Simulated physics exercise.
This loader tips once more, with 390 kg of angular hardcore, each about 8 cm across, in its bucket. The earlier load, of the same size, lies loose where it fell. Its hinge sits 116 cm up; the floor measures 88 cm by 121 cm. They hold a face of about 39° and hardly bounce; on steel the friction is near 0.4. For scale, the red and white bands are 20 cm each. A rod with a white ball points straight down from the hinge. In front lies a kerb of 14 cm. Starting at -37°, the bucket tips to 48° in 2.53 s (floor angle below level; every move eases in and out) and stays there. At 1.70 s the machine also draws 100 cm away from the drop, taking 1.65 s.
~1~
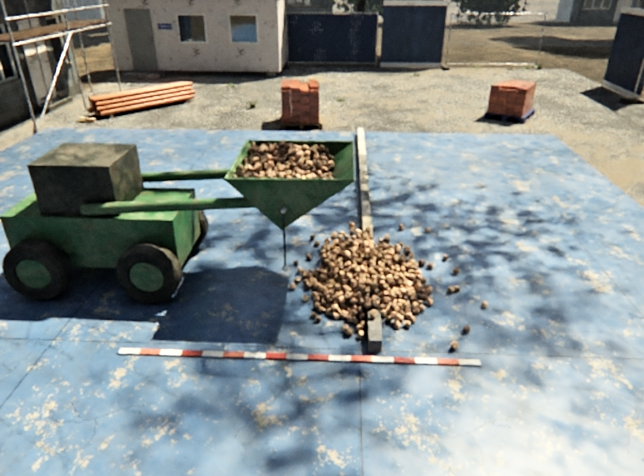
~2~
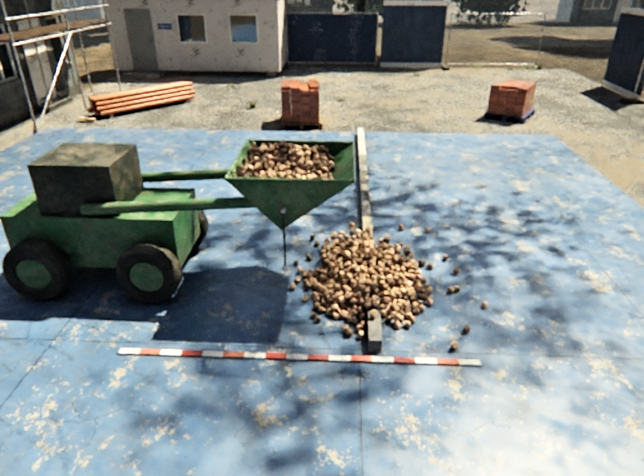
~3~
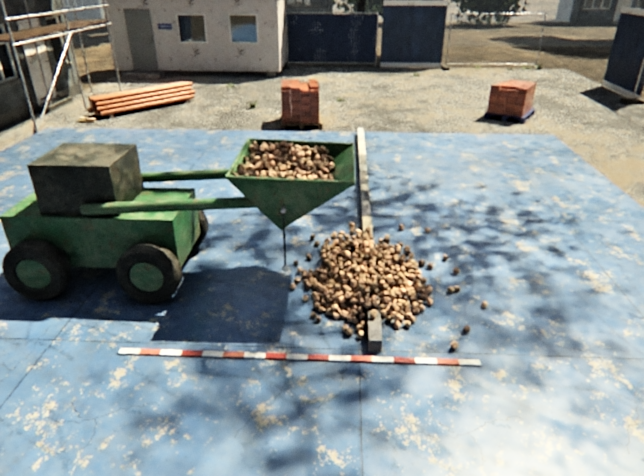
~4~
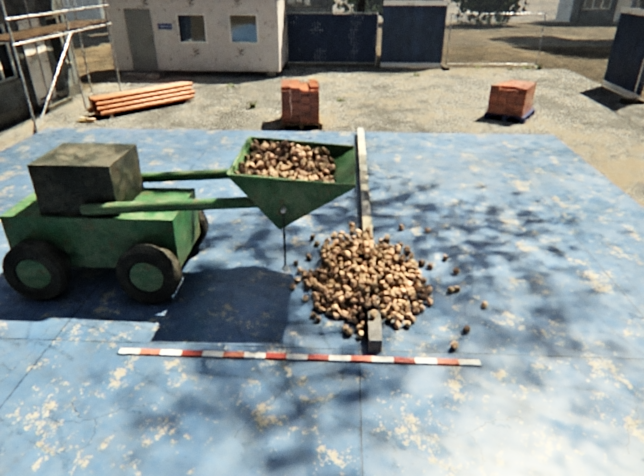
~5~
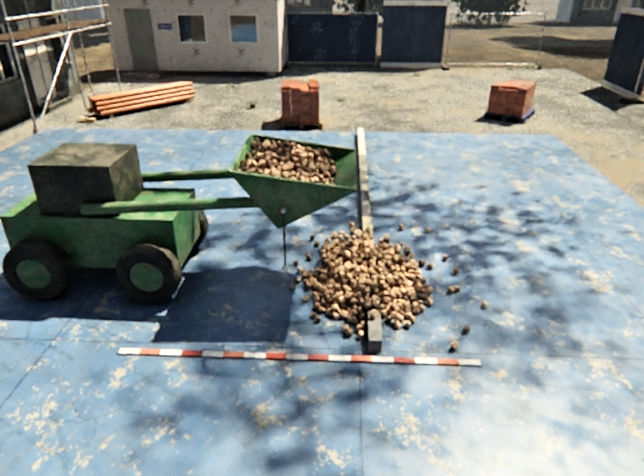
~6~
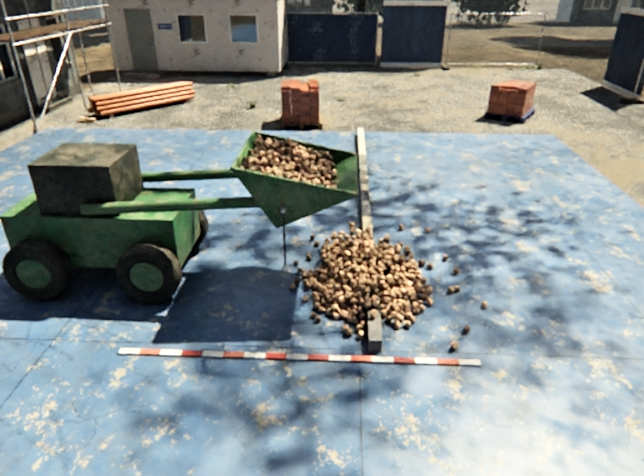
On a paved blue yard, a green loader holds a bucket of brown stones above a loose heap lying across a low kerb. The bucket slowly tilts a little, its right edge dipping while the stones stay inside, and the loader and the heap below stay still.
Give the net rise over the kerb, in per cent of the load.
Close to 5 parts in a hundred.
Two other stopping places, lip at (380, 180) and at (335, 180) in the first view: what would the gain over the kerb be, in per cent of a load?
About 35 and 0 per cent.
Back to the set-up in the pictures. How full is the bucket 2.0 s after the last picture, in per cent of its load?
About 0 per cent.
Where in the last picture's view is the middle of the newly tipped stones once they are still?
Around (324, 265).
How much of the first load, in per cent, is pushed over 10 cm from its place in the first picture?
About 0 per cent.
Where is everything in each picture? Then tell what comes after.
The first picture shows lip at (354, 181), floor tilted -37°, highest stones at (290, 151). The earlier load is highest near (357, 253), 29 cm above ground level, 70 % on this side of the kerb, 30 % over the kerb.
In the second picture, the bucket is at -36°, its lip at (354, 181); the top of the load is at (287, 151).
The third picture shows lip at (355, 183), floor tilted -35°, highest stones at (276, 151).
The fourth picture shows lip at (356, 186), floor tilted -32°, highest stones at (266, 150).
In the fifth picture, the bucket is at -29°, its lip at (357, 190); the top of the load is at (261, 146).
In the sixth picture, the bucket is at -25°, its lip at (358, 195); the top of the load is at (263, 144).
Then, 1.3 s after the last picture the floor is at 35°; in per cent of one load, 88 in the bucket, 82 on this side of the kerb, 30 over the kerb; the foremost stones are at (454, 285).
Then, 2.0 s after the last picture the floor is at 48°; in per cent of one load, 0 in the bucket, 165 on this side of the kerb, 35 over the kerb; the foremost stones are at (453, 278).
Then, 3.2 s after the last picture the floor is at 48°; in per cent of one load, 0 in the bucket, 165 on this side of the kerb, 35 over the kerb; the foremost stones are at (454, 278).
Then, 5.9 s after the last picture the floor is at 48°; in per cent of one load, 0 in the bucket, 165 on this side of the kerb, 35 over the kerb; the foremost stones are at (454, 278). Net gain over the kerb, 5.
